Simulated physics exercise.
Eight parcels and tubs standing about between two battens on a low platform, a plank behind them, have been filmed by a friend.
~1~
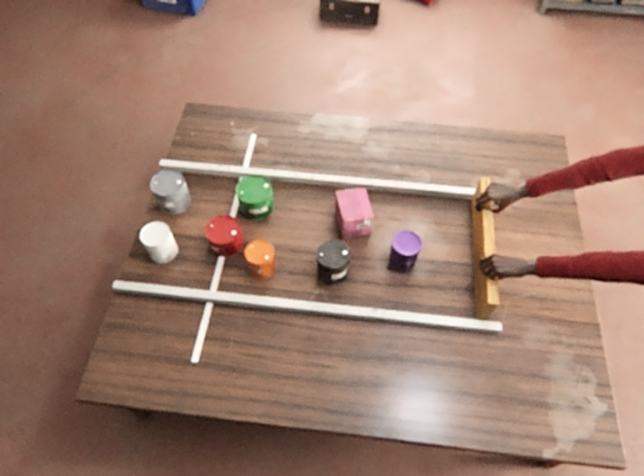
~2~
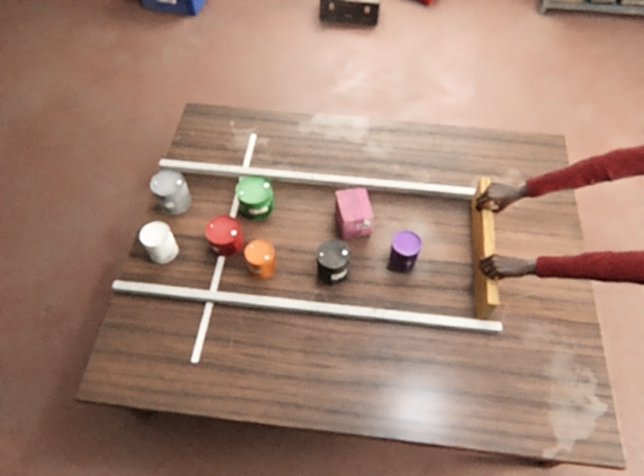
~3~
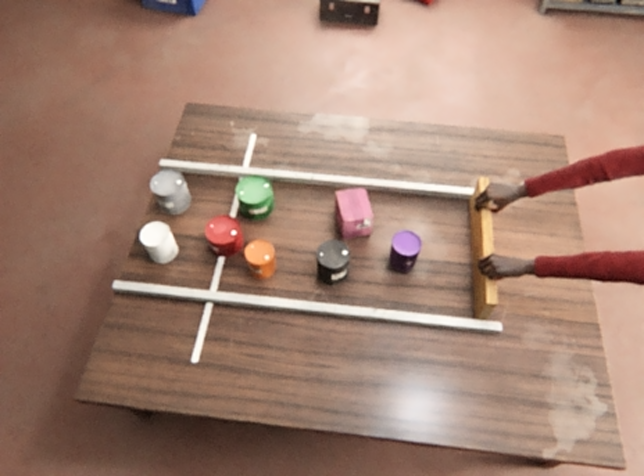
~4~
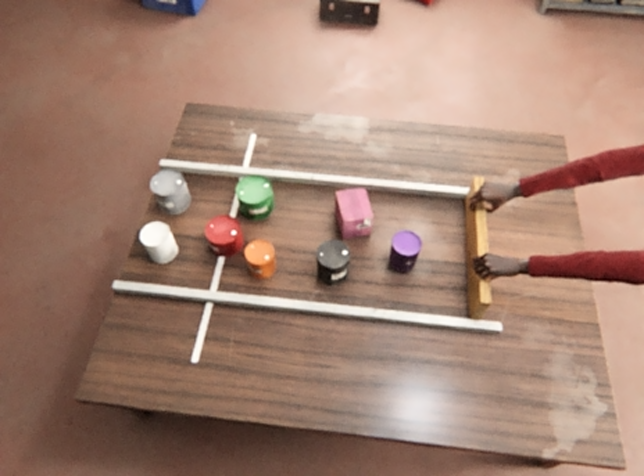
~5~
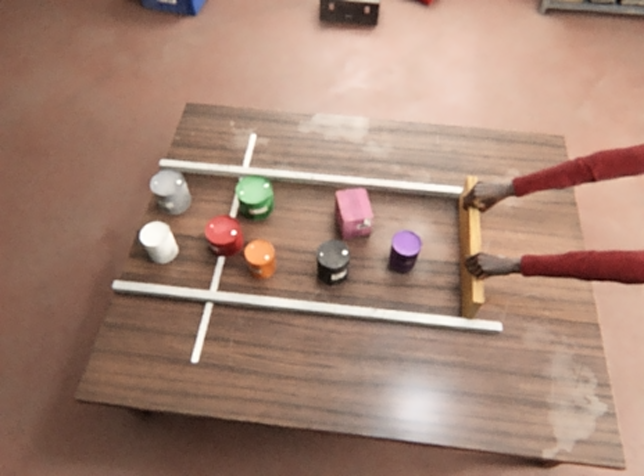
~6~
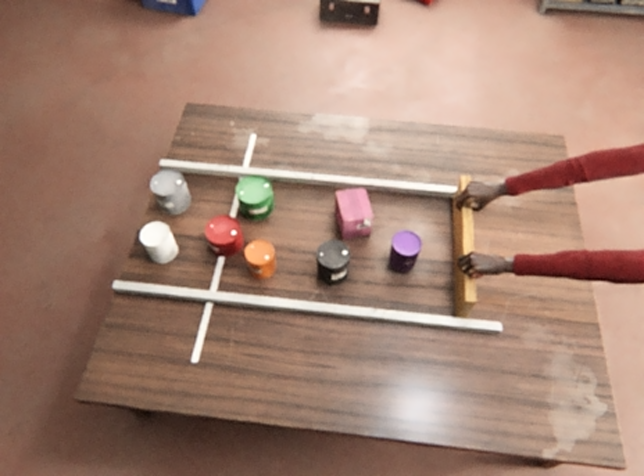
At the start, eight containers and blocks stand between two pale strips on a wooden table, with two hands in red sleeves holding a plank at the right. The plank stays still at first, then the hands slide it slightly left, while the objects remain unmoved.
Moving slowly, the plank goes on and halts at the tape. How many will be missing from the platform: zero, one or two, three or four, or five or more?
When it halts, not one of them has come off.
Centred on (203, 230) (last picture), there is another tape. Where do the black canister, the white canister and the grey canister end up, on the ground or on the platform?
Lab note: Black canister is safe; white canister comes off; grey canister comes off.
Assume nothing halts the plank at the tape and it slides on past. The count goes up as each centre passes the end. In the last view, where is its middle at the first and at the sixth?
The middle is at about (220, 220), later at about (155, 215).
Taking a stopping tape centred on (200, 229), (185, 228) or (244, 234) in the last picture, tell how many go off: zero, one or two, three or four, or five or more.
First one or two, then 3 or 4, then not one.
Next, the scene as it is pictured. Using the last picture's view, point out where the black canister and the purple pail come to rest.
In the last picture they sit at about (200, 258) and about (210, 230).
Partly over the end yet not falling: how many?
The number overhanging is 1.
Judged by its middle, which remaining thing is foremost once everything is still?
It's the grey canister that ends nearest.
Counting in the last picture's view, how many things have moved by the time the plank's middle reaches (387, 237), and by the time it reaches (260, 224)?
The first number is 1, the next one 6.
Soon after, none off yet; grey canister at rest near (171, 192); white canister at rest near (160, 243); red canister at rest near (225, 236).
At rest, the number that fall off is zero.
